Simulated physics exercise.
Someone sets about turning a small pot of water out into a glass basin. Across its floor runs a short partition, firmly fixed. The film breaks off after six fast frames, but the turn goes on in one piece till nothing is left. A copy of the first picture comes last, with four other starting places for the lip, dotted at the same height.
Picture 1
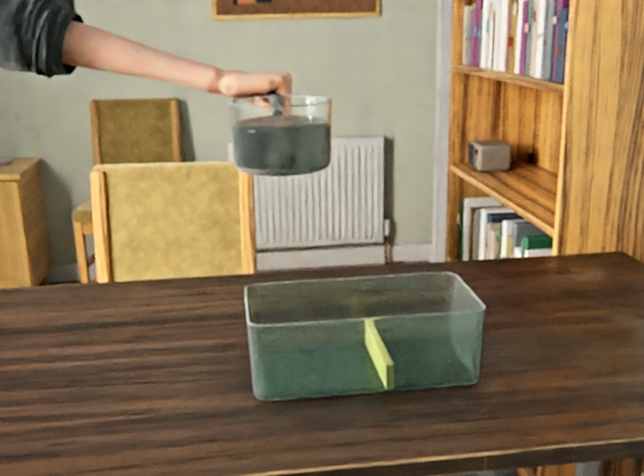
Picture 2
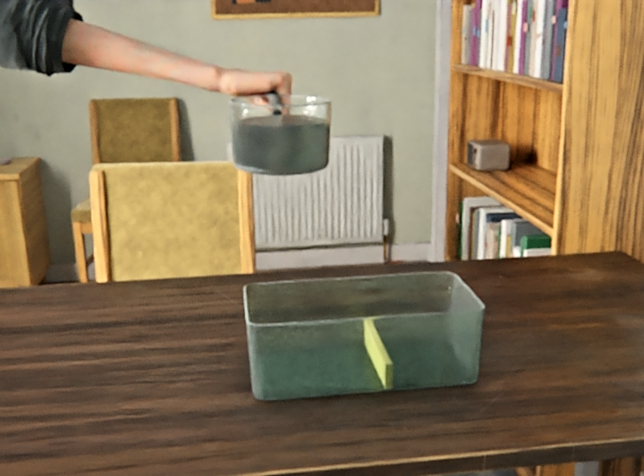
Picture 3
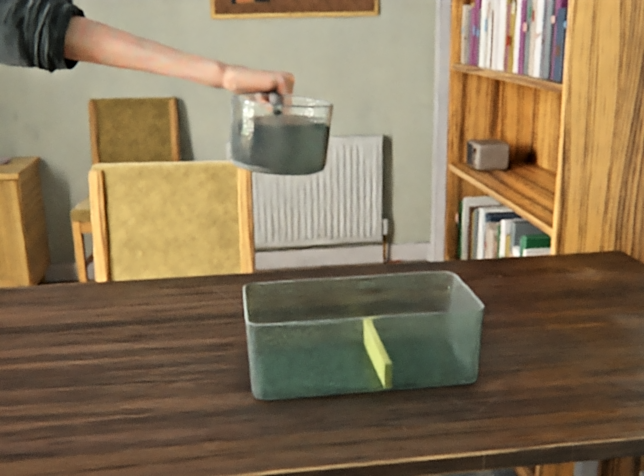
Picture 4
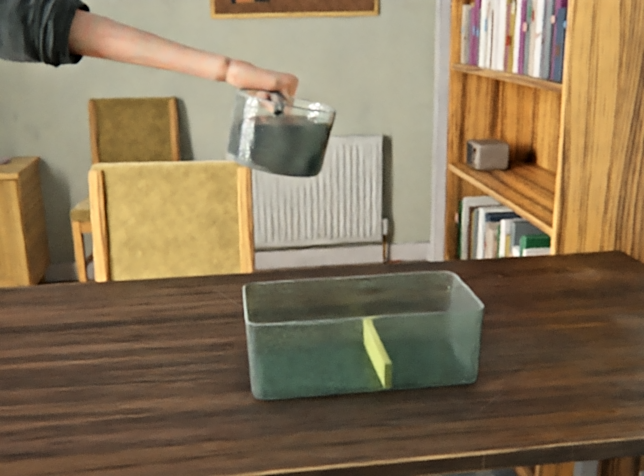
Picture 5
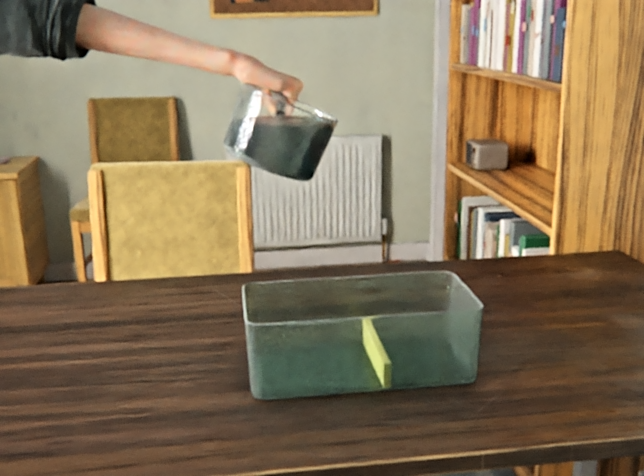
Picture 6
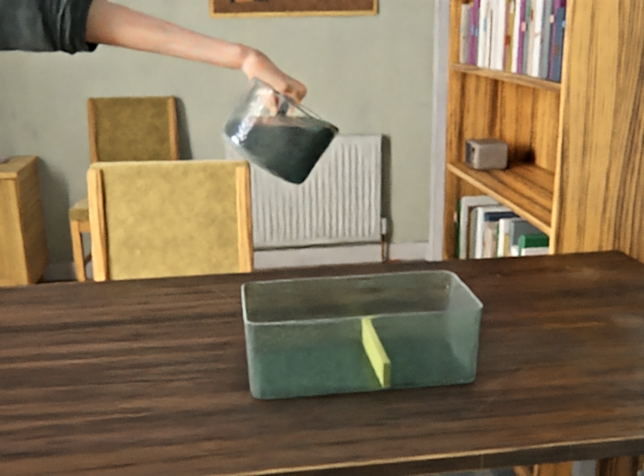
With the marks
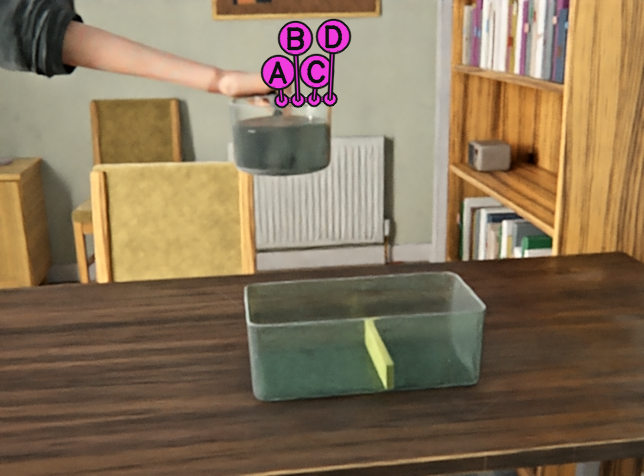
In a room with pale green walls, a fixed, slightly raised view looks across a dark wooden table toward yellow chairs, a white radiator and a wooden bookcase at right. A clear rectangular basin with a greenish tint and a short yellow-green partition sits on the table, while a dark-sleeved arm from the left holds a small glass pot of dark water above it. The hand first keeps the pot upright, then tilts it steadily rightward, the water staying inside.
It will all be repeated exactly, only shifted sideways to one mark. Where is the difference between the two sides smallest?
C is best.
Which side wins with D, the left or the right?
The right side.
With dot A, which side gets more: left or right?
More ends on the left.
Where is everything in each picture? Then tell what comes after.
Upright, lip at (329, 99); basin from (254, 398) to (479, 380); top of the wall at (379, 341); nothing has left yet.
Upright, lip at (329, 99); nothing has left yet.
Tipped about 6°, lip at (330, 103); nothing has left yet.
Tipped about 13°, lip at (333, 109); nothing has left yet.
Tipped about 23°, lip at (335, 118); nothing has left yet.
Tipped about 34°, lip at (336, 129); nothing has left yet.
On the marked copy, A at (281, 100); B at (297, 100); C at (314, 99); D at (330, 99).
If A is chosen, about 87 % ends left of the wall and 7 % right of it; 6 % is lost outside.
If B is chosen, about 75 % ends left of the wall and 21 % right of it; 4 % is lost outside.
If C is chosen, about 49 % ends left of the wall and 49 % right of it; 3 % is lost outside.
If D is chosen, about 22 % ends left of the wall and 76 % right of it; 3 % is lost outside.
